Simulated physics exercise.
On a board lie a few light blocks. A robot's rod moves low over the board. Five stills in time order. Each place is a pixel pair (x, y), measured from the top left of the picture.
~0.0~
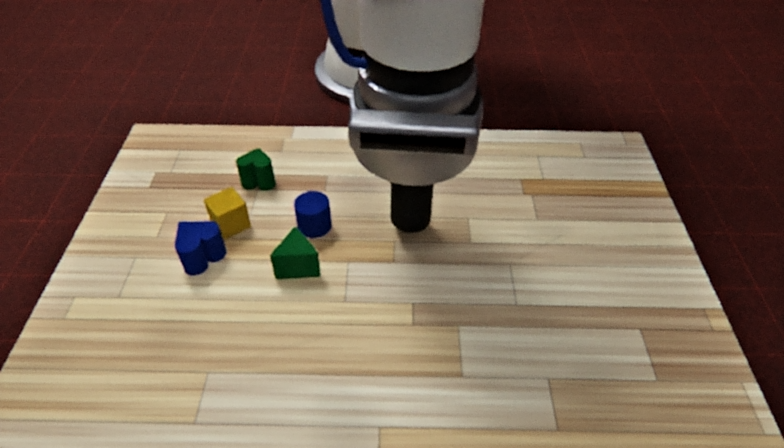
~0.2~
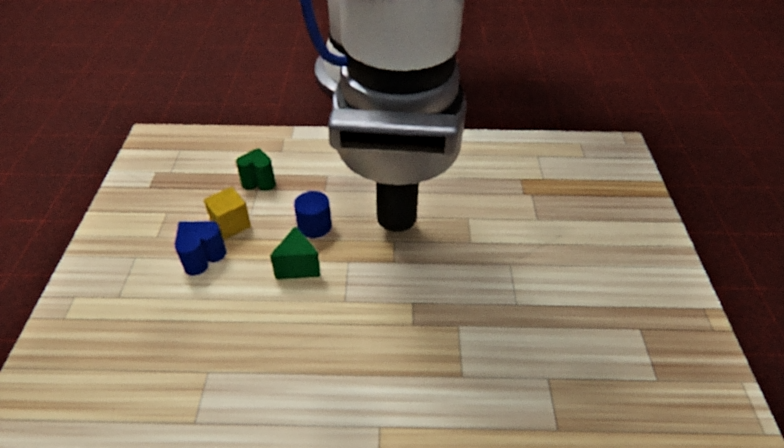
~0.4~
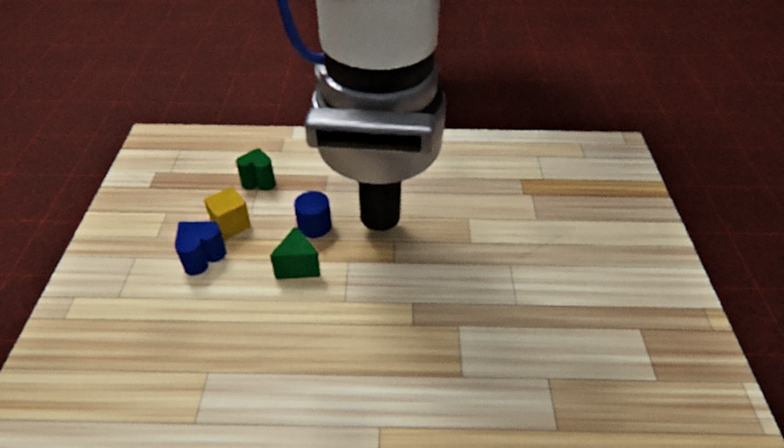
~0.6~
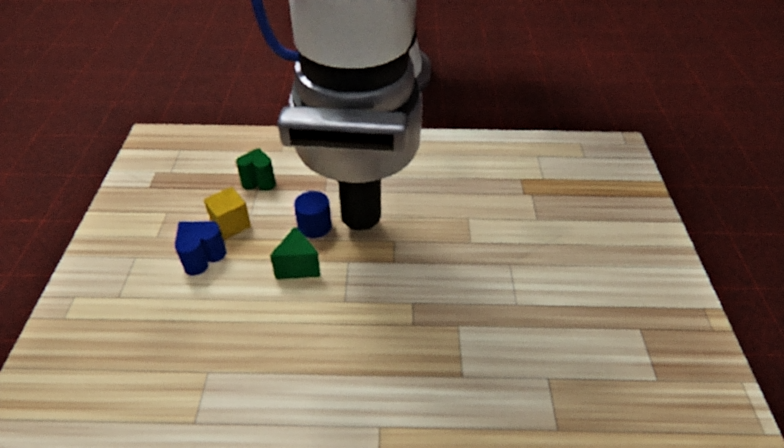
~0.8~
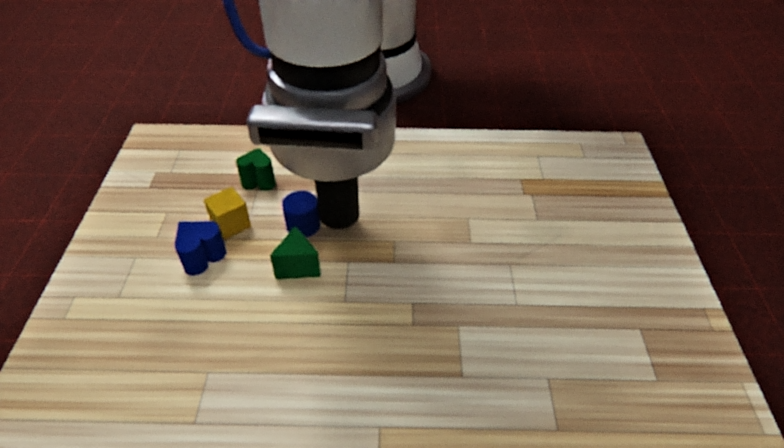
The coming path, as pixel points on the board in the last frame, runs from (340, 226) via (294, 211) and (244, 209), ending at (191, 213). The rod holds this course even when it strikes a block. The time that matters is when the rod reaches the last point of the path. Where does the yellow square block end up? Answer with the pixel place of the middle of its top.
My best guess is (164, 219).
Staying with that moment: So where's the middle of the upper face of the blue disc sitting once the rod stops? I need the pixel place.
The point I'd pick in the picture is (223, 213).
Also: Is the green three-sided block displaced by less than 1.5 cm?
Yes, it checks out.
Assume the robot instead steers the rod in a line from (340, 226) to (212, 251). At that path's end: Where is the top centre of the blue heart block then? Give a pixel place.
At the end it should sit near (157, 244).
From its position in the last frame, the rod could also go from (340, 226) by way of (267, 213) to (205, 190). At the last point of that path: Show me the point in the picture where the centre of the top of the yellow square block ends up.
Pixel (185, 207).
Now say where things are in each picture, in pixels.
Rod's lower end at (411, 218); blue heart block at (194, 234); yellow square block at (224, 201); green heart block at (254, 158); green three-sided block at (294, 244); blue disc at (311, 202), in the first frame.
Rod at (397, 218); blocks still, in the second frame.
Rod at (380, 217); blocks still, in the third frame.
Rod at (361, 216); blocks still, in the fourth frame.
Rod at (339, 215); blue heart block at (194, 234); yellow square block at (224, 201); green heart block at (254, 158); green three-sided block at (294, 244); blue disc at (300, 202), in the fifth frame.
The first path, step by step. One third of the way, rod at (292, 200); yellow square block at (218, 202), turned 15° clockwise; blue disc at (255, 200).
Two thirds of the way, rod at (240, 198); yellow square block at (190, 208), turned 45° clockwise; blue disc at (224, 212).
At the end, rod at (187, 202); blue heart block at (189, 240); yellow square block at (164, 219); green heart block still; green three-sided block still; blue disc at (223, 213).
